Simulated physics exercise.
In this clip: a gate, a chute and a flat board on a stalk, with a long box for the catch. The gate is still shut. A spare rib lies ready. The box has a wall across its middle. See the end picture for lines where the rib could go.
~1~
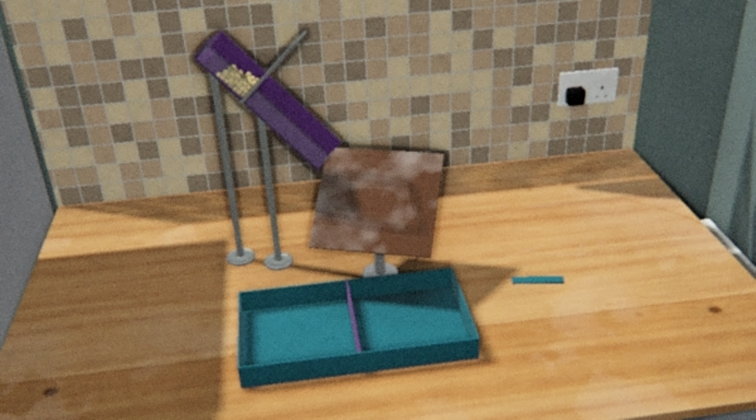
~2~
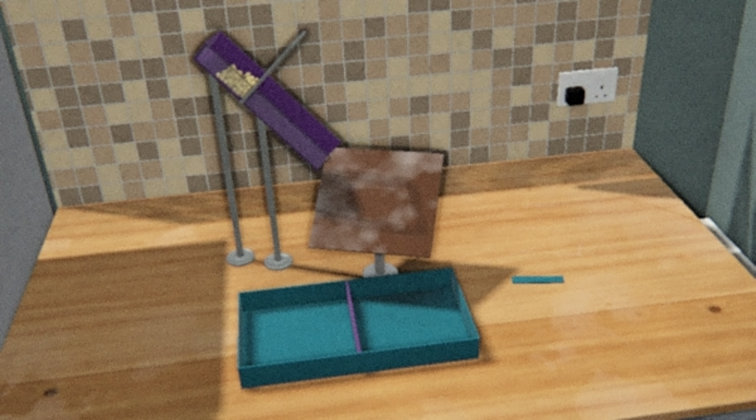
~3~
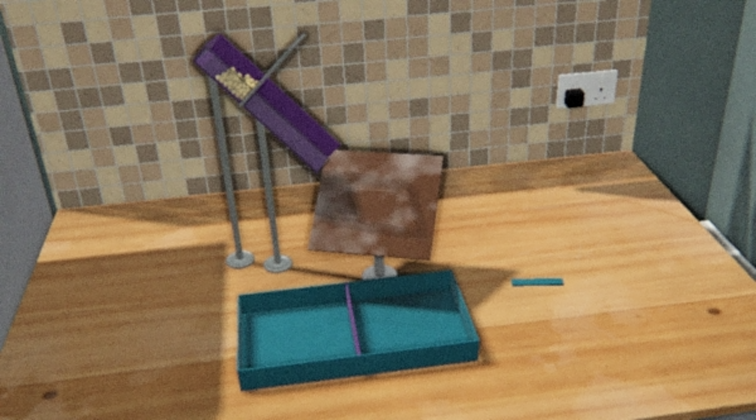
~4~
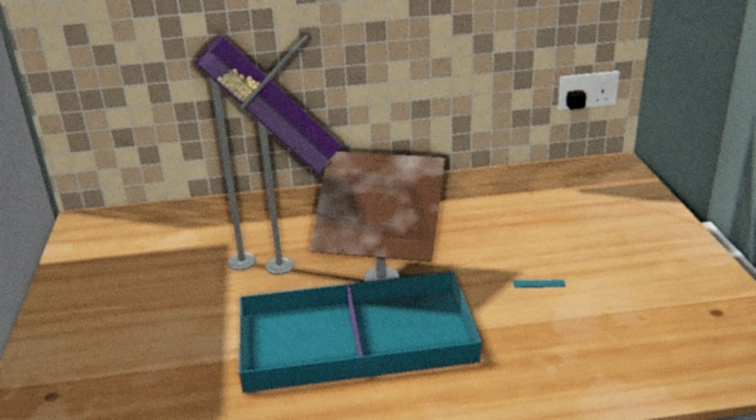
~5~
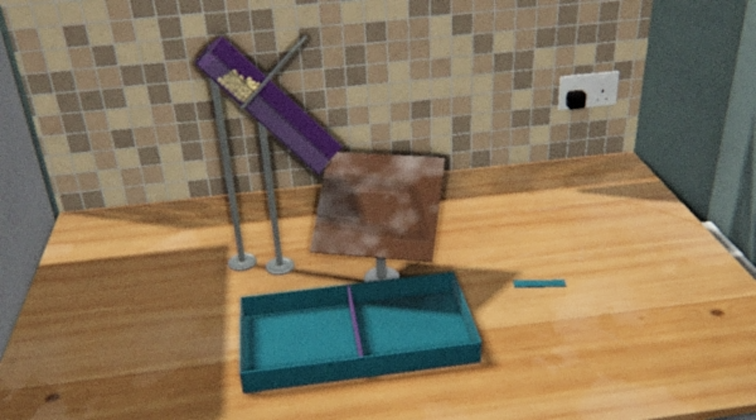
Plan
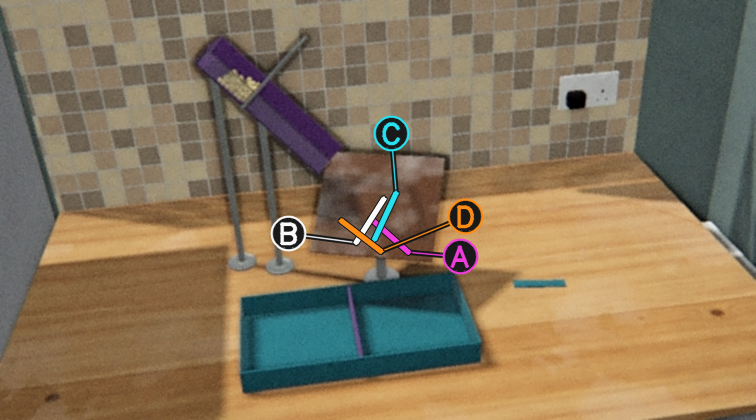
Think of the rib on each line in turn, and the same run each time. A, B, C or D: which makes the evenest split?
Line C.
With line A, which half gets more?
More lands on the right.
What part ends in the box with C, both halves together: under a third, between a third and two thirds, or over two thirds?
It is over two thirds.
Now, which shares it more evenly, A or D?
It is A.
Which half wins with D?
Right.
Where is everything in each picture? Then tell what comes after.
In the first picture, load behind the gate near (241, 84), soya beans; lip of the chute near (323, 163), sloping fairly steeply.
In the second picture, middle of the board near (377, 200), tilted fairly steeply; middle of its low edge near (368, 252); of its high edge near (384, 150).
In the third picture, front corners of the box near (238, 370) and (478, 340); front end of its middle wall near (360, 355).
In the fourth picture, middle of the load near (242, 88); lip near (324, 167).
In the fifth picture, middle of the load near (242, 89); lip near (324, 167).
On the marked copy, line A from (370, 218) to (408, 252); line B from (383, 198) to (356, 242); line C from (396, 193) to (374, 239); line D from (341, 220) to (381, 251).
With A, of what is caught, a small share in the left half, the bulk in the right.
With B, of what is caught, all but a few in the left half, a small share in the right.
With C, of what is caught, close to two thirds in the left half, close to a third in the right.
With D, of what is caught, none at all in the left half, the whole lot in the right.
